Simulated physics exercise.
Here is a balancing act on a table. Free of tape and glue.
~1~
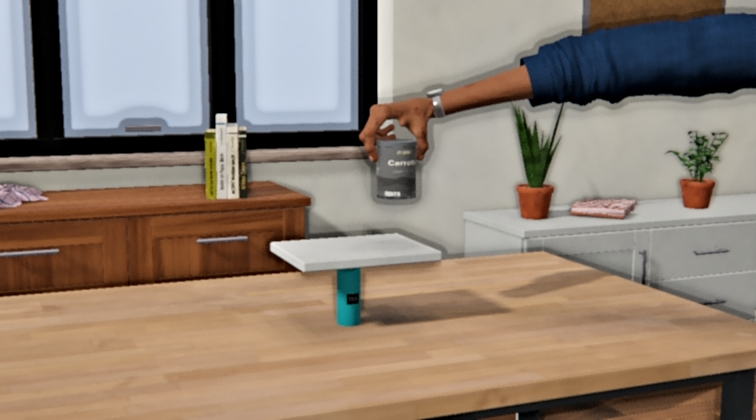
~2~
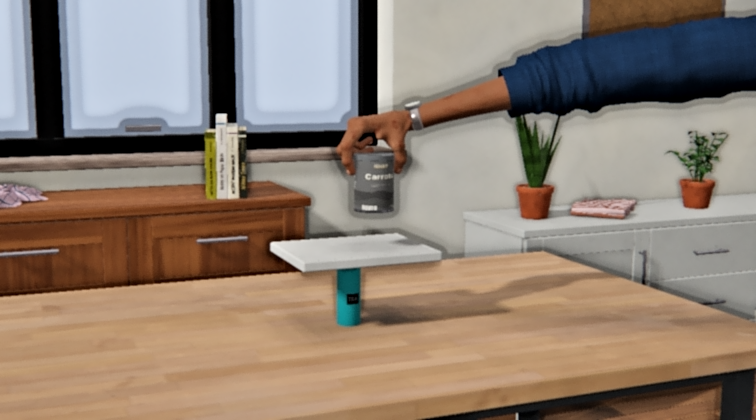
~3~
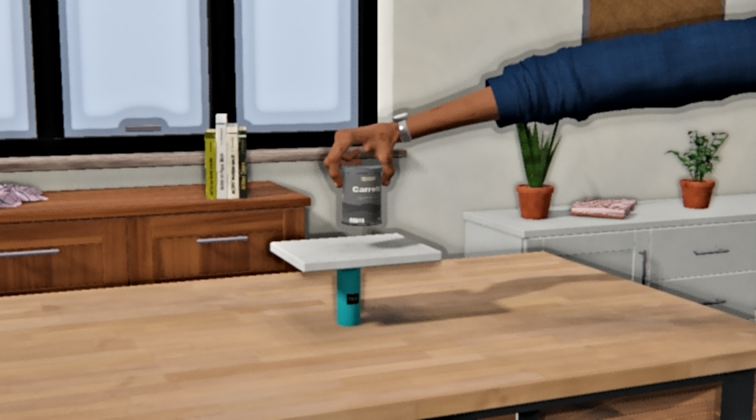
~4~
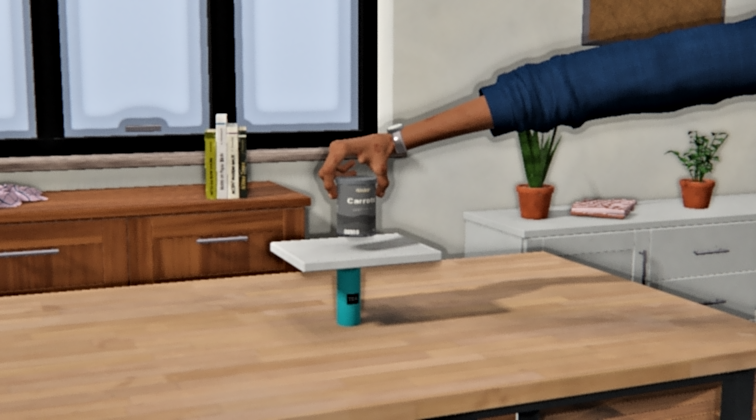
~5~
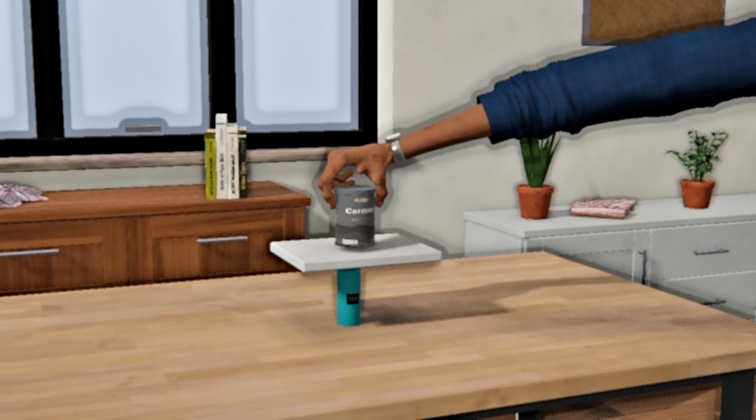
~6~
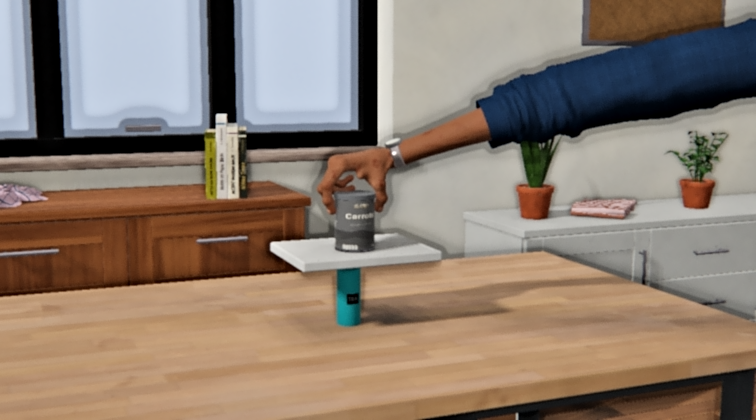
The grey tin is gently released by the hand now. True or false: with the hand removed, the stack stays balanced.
True.
Then, 0.20 s after the last picture, nothing has stirred.
Then, 0.40 s after the last picture, grey tin resting near (355, 222).
At rest, all 3 in place. Seen from the same camera at the end, grey tin near (355, 222). The stack keeps its balance.
